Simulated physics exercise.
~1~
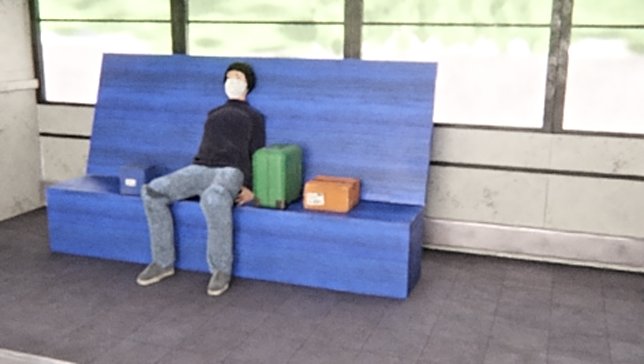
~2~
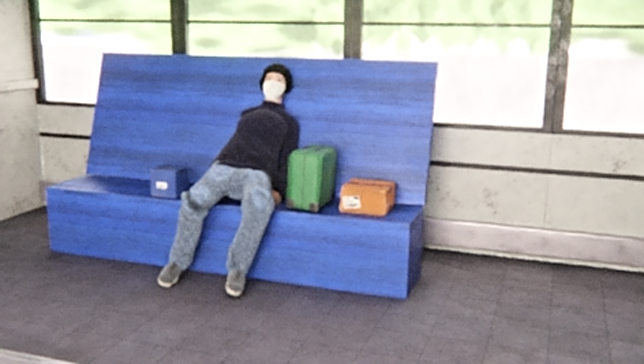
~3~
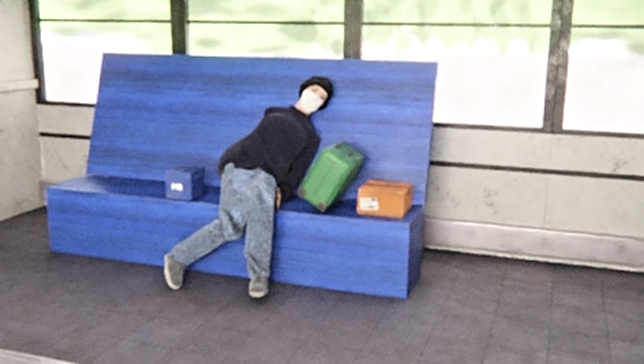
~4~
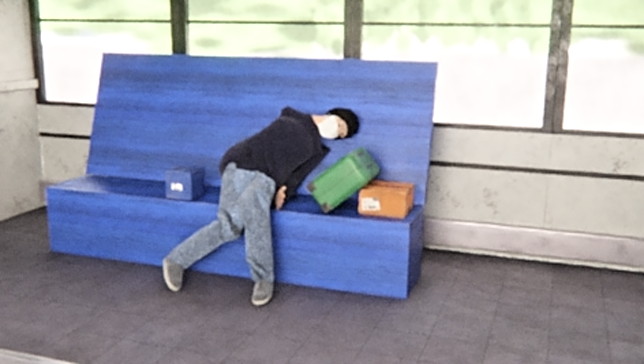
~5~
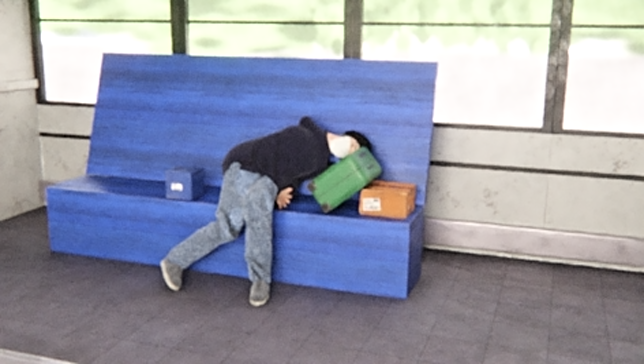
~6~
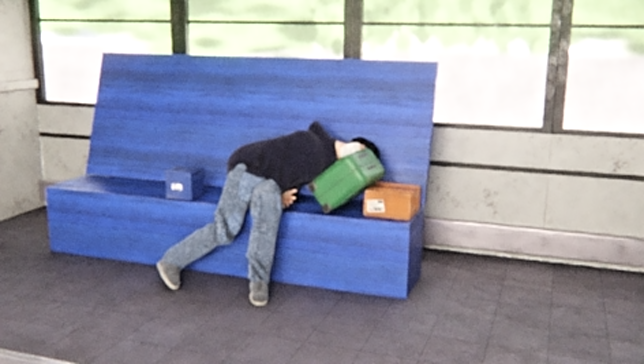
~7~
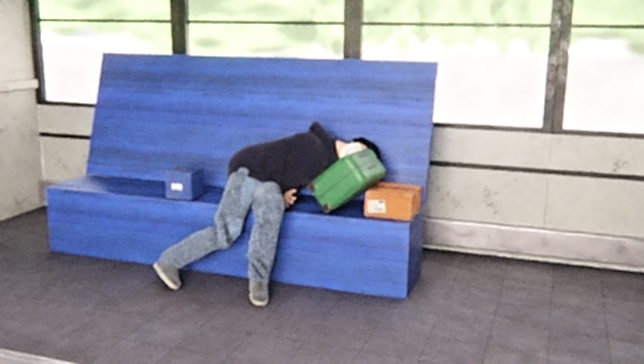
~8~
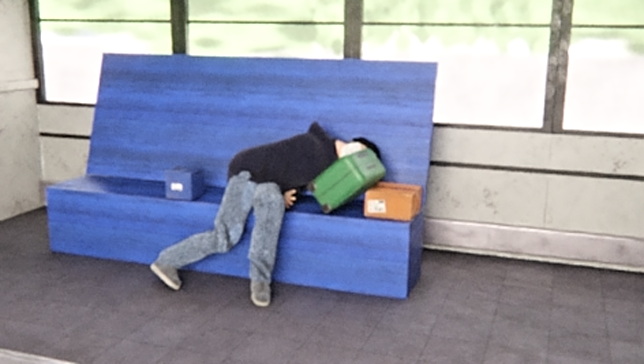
Masked passenger sliding right on a blue bench, tipping the green case and slumping over it, the boxes shifting but staying aboard.
